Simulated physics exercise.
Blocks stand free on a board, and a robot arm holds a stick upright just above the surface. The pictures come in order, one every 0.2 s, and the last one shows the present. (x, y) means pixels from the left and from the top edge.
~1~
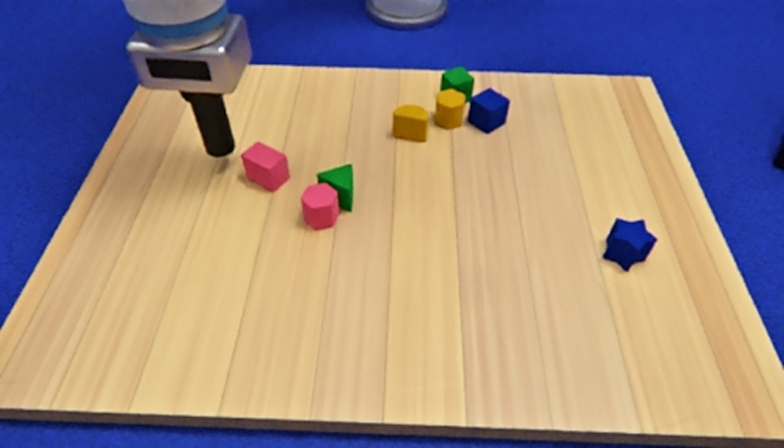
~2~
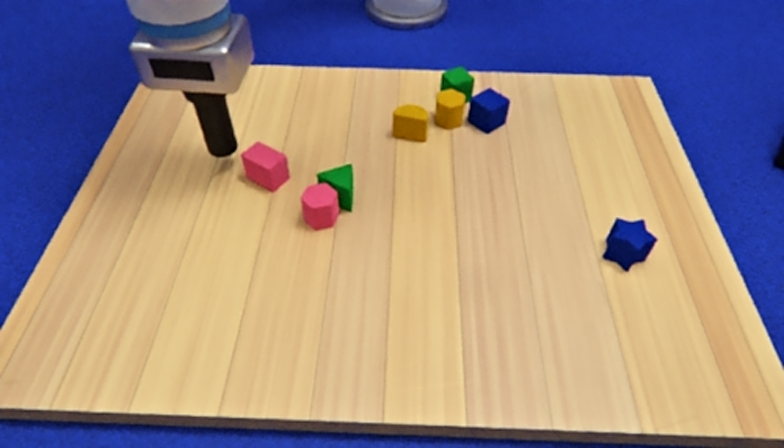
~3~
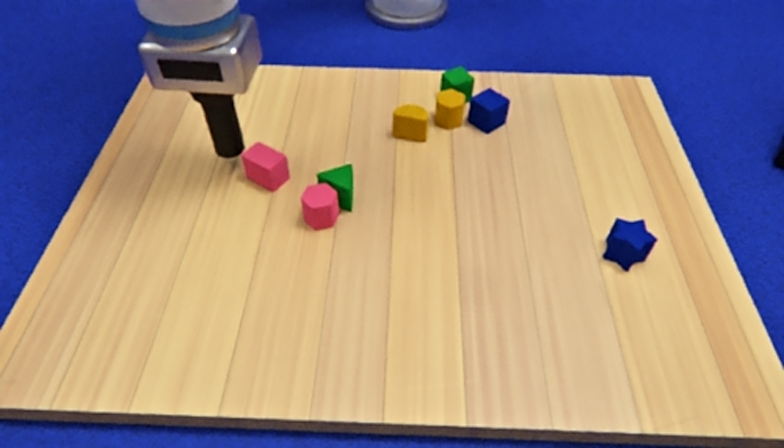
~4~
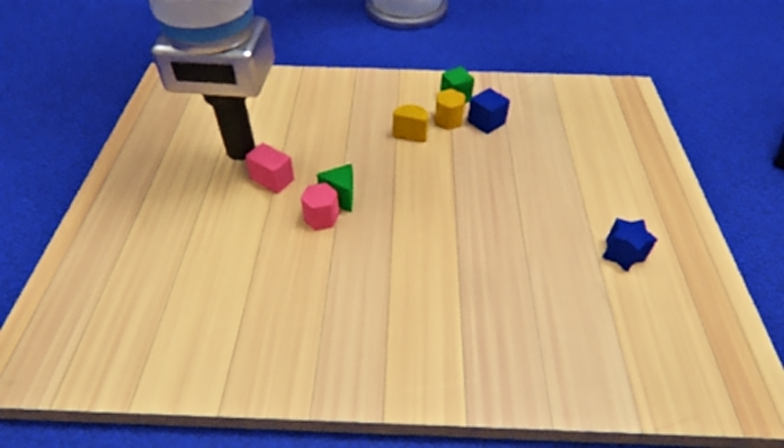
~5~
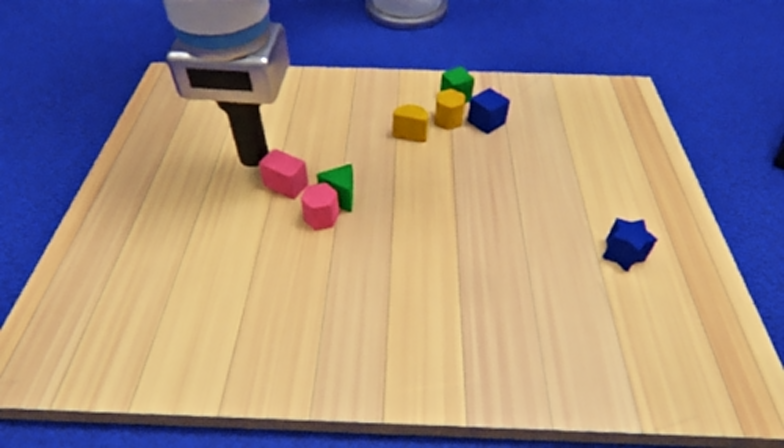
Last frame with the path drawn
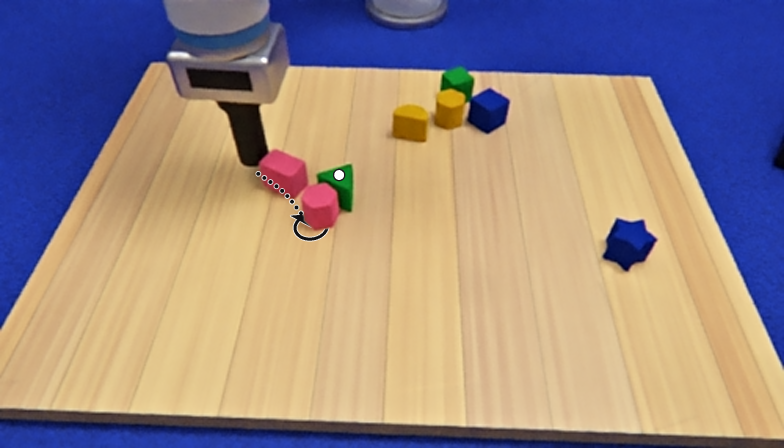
To begin with, a robot arm holds a dark stick upright at the upper left of a wooden board scattered with pink, green, yellow and blue blocks. The stick moves slightly right until it meets the pink rectangular block, then nudges it a short way right toward the green triangle.
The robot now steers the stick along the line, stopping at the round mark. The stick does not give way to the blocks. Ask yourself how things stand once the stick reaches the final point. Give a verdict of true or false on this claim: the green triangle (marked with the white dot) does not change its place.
That claim is false.
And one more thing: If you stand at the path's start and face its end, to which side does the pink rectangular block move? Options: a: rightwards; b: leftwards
It's b.
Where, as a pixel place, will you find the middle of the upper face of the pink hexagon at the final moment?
The point I'd pick in the picture is (336, 215).
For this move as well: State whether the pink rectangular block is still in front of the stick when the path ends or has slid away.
Slipped off.
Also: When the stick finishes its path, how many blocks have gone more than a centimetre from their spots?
Going by the path, three or more blocks will move.
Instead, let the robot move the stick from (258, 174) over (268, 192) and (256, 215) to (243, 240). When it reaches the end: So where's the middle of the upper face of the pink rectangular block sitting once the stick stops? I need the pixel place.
I'd place it at (298, 174), taking the centre of its top.
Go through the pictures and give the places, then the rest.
Tip of the stick at (221, 148), middles of tops, pink rectangular block at (263, 155), pink hexagon at (319, 195), green triangle at (339, 175), in the first picture.
Stick at (223, 148), nothing pushed, in the second picture.
Stick at (230, 149), nothing pushed, in the third picture.
Stick at (241, 151), pink rectangular block at (268, 156), in the fourth picture.
Stick at (254, 157), pink rectangular block at (282, 162), pink hexagon at (319, 195), green triangle at (339, 175), in the fifth picture.
The line goes from (258, 174) by way of (279, 188) and (296, 206) to (311, 227); the dot is on the green triangle.
The first path, step by step. Halfway along, stick at (285, 181); pink rectangular block at (320, 178), turned 30° anticlockwise; pink hexagon at (323, 200), turned 15° clockwise; green triangle at (363, 177), turned 15° anticlockwise.
At the end, stick at (309, 211); pink rectangular block at (338, 186), turned 70° anticlockwise; pink hexagon at (336, 215); green triangle at (378, 176), turned 10° anticlockwise.
